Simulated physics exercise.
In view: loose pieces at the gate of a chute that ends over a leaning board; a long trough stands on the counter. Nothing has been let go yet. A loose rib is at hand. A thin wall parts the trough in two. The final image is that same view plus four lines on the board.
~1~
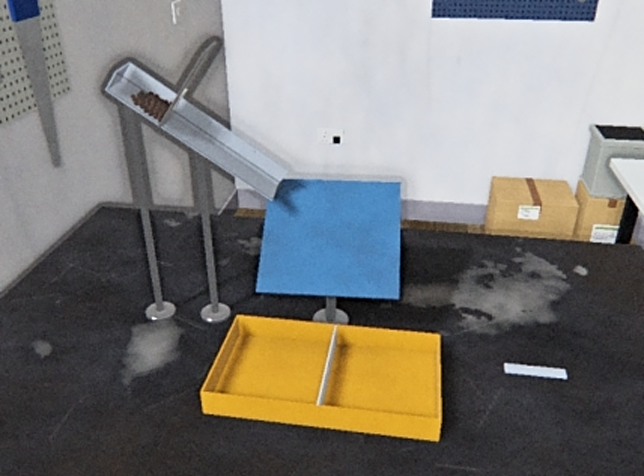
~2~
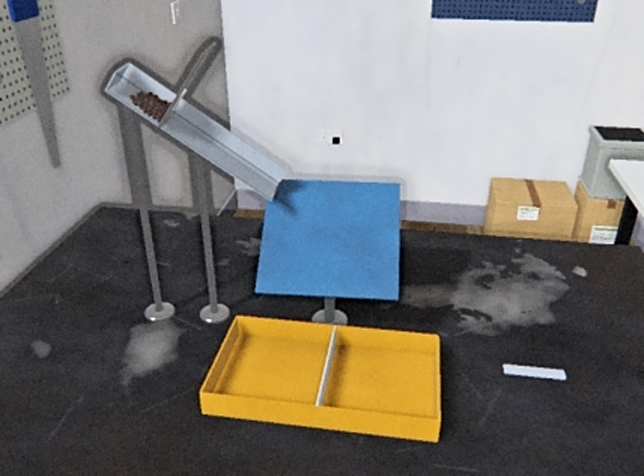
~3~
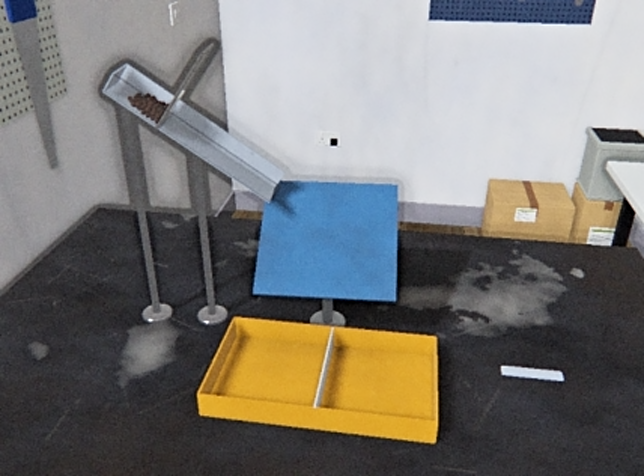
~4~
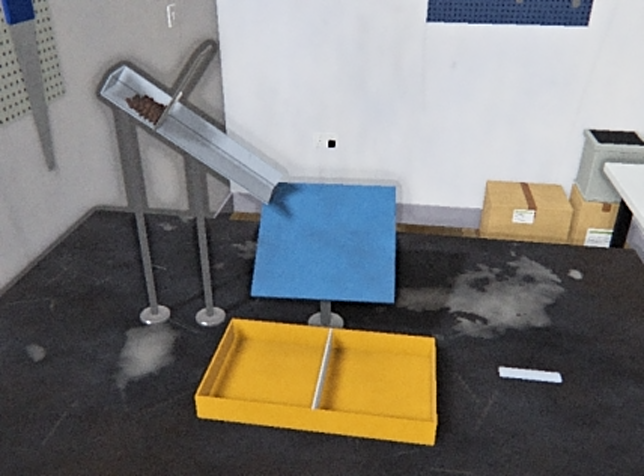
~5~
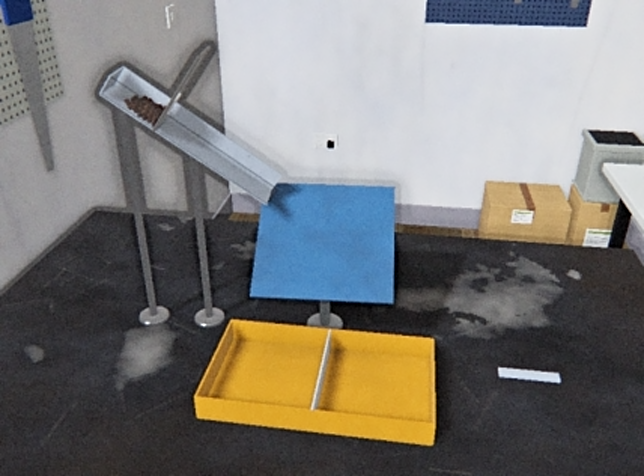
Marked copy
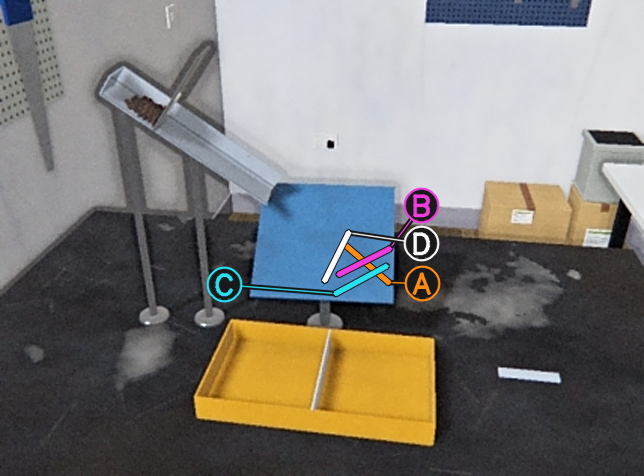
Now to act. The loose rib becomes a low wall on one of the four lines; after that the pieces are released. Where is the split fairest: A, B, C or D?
B beats the others.
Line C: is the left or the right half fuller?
The left half.
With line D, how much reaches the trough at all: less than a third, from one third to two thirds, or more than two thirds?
Line D gives more than two thirds.
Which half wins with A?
More lands on the right.
On the marked copy, line A from (346, 245) to (388, 282); line B from (389, 248) to (339, 274); line C from (386, 266) to (335, 293); line D from (348, 232) to (324, 280).
With A, of what is caught, a small share in the left half, all but a few in the right.
With B, of what is caught, close to half in the left half, close to half in the right.
With C, of what is caught, close to two thirds in the left half, close to a quarter in the right.
With D, of what is caught, the bulk in the left half, a small share in the right.
